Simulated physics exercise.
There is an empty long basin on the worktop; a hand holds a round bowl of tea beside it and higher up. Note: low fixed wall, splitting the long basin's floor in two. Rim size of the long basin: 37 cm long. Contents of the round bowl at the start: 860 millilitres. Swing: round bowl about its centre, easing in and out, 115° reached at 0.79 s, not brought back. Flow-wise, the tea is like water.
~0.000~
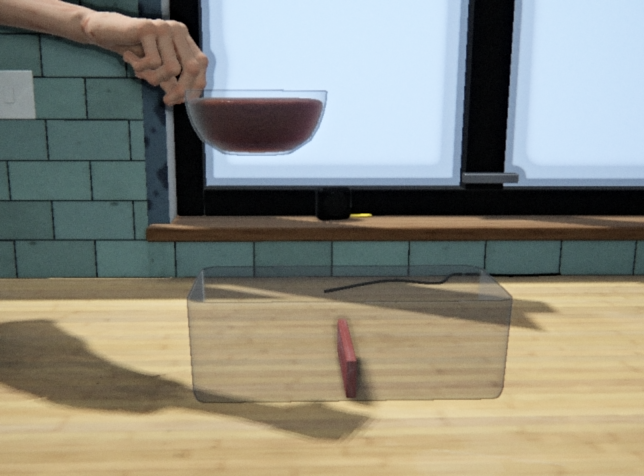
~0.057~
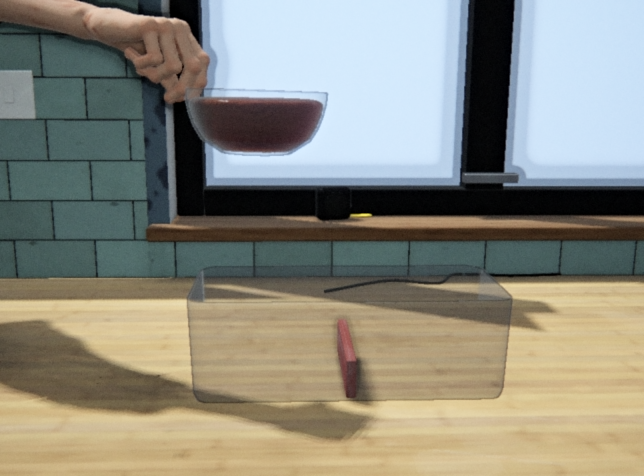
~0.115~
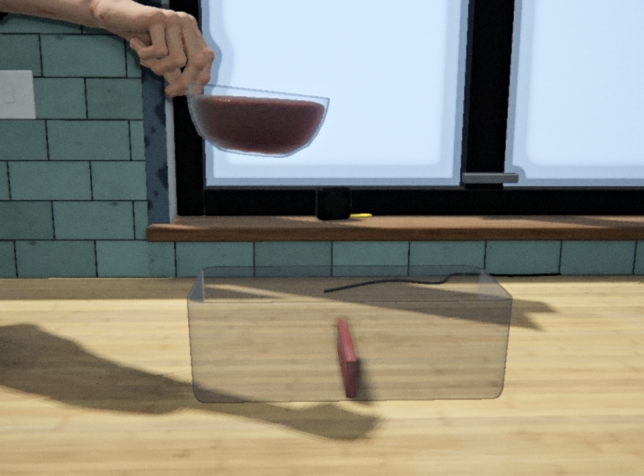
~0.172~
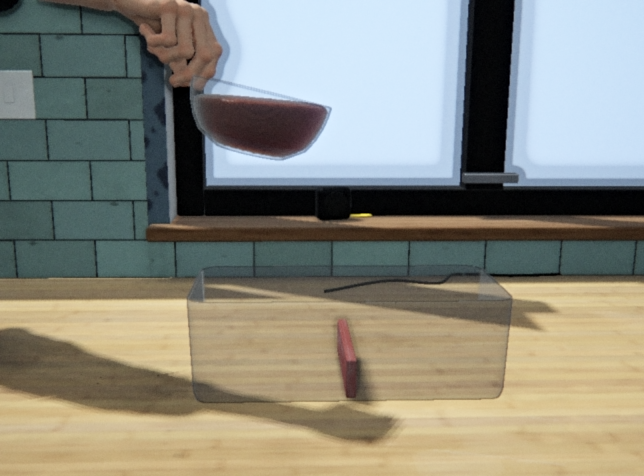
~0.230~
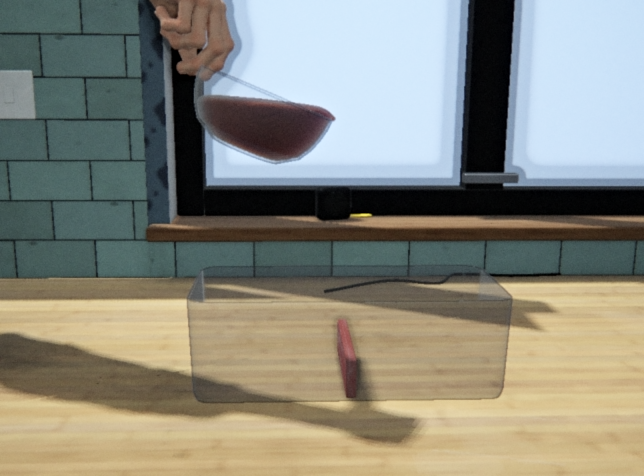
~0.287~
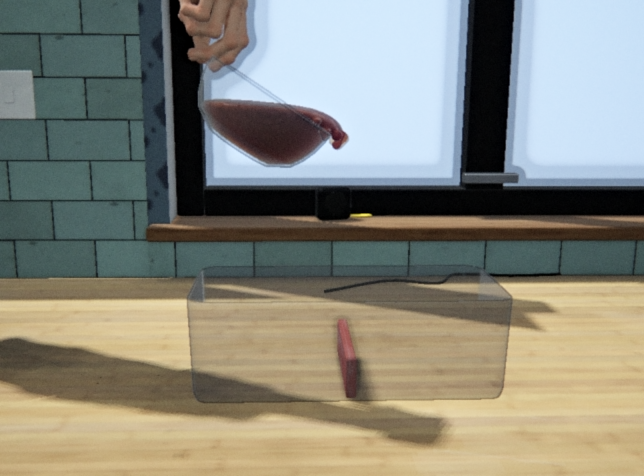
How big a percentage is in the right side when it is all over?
Roughly 75 per cent is in the right side.
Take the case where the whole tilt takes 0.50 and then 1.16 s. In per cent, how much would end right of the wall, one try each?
Respectively 65 and 80 %.
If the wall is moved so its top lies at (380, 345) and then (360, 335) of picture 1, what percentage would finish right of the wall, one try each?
50 in a hundred, followed by 65 in a hundred.
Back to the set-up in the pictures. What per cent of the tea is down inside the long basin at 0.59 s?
I'd estimate some 46 percent of the liquid.
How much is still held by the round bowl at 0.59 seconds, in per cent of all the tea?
Roughly 9 per cent.
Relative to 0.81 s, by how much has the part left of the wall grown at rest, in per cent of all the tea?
Roughly 2 in a hundred.
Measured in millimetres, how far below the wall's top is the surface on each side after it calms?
38 mm left, 22 mm right.
Then, 0.59 s in, the tilt is 97° and 9 per cent is still to pour, 0 is left of the wall and 46 right of it.
Then, 0.81 s in, the tilt is 115° and 0 per cent is still to pour, 21 is left of the wall and 75 right of it.
Then, 1.04 s in, the tilt is 115° and 0 per cent is still to pour, 23 is left of the wall and 75 right of it.
Then, 1.29 s in, the tilt is 115° and 0 per cent is still to pour, 23 is left of the wall and 75 right of it.
Finally, 23 per cent lies left of the wall, 75 right of it and 2 outside.
